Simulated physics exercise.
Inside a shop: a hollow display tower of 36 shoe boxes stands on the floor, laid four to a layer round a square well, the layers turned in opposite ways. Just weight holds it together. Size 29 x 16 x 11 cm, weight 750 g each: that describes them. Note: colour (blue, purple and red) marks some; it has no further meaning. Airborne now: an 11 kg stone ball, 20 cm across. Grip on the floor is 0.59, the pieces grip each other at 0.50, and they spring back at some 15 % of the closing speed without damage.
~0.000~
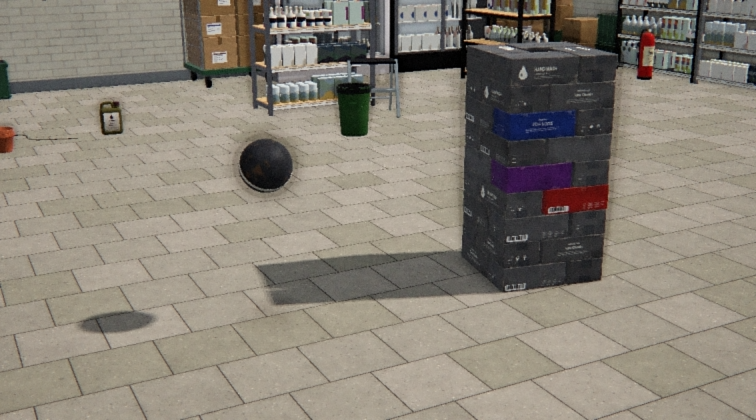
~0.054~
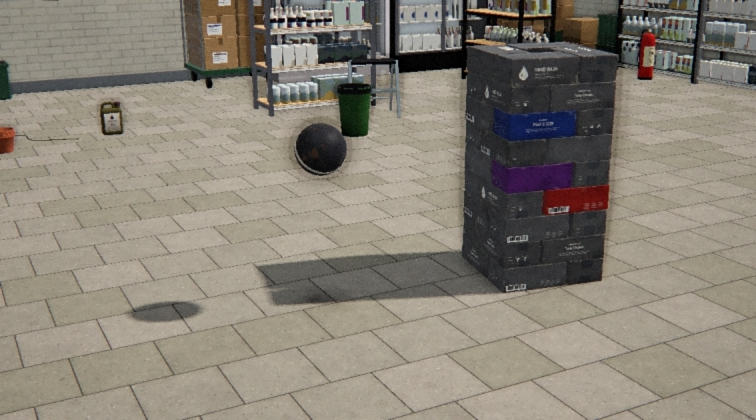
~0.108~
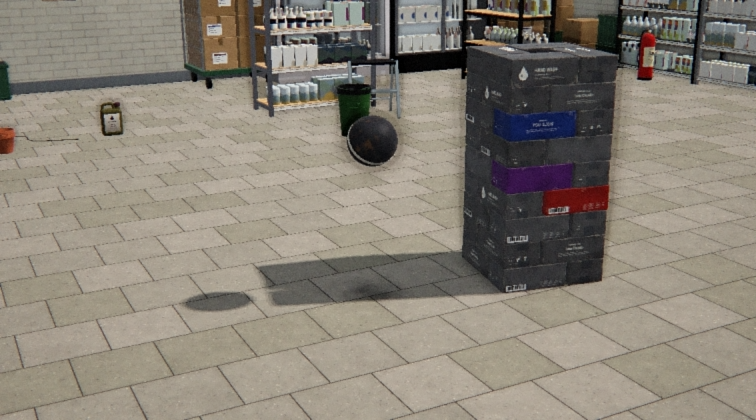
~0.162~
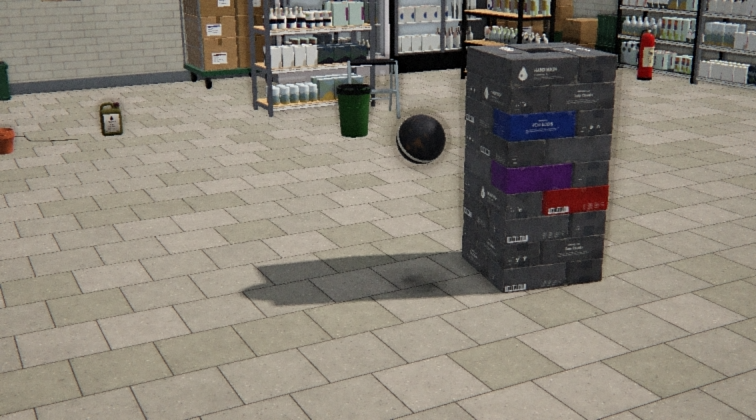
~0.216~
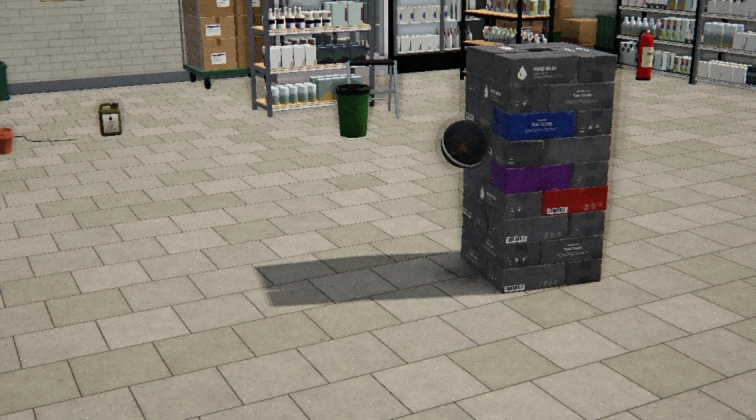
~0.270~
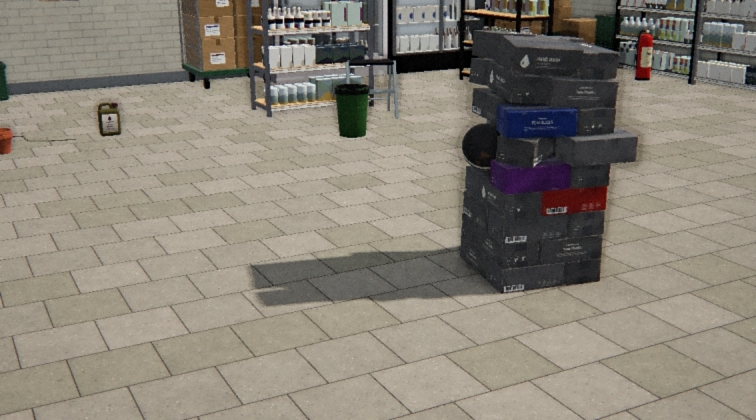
In a shop, a dark ball flies rightward through the air and strikes the left side of a tall stack of dark boxes with blue, purple and red ones among them, pushing boxes rightward as the upper layers shift and tilt.
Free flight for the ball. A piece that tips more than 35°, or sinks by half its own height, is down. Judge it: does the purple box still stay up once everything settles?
Once it settles, the piece is still up.
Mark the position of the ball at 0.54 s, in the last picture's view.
You'll find it near (535, 143).
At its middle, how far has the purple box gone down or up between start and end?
About 0 cm lower.
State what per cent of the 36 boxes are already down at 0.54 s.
By then, 15 per cent.
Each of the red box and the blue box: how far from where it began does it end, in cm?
Net shift, middle to middle: Red 0 cm, blue 40 cm.
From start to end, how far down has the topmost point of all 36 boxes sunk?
By about 38 cm, start to end.
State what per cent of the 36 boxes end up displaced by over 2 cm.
Shifted share: 70 %.
By 0.54 s, ball still moving; 5 of the 36 boxes down; purple box moved 41 mm; blue box moved 9 cm.
By 1.04 s, ball still moving; 19 of the 36 boxes down; purple box moved 39 mm; blue box tilted 71°, 11 cm lower.
When it is over (4.4 s), ball rolling away; 19 of the 36 boxes down; purple box moved 38 mm; blue box on its side; red box moved 18 mm. In pixels of the last frame, middles, purple box near (535, 173), blue box near (531, 147).
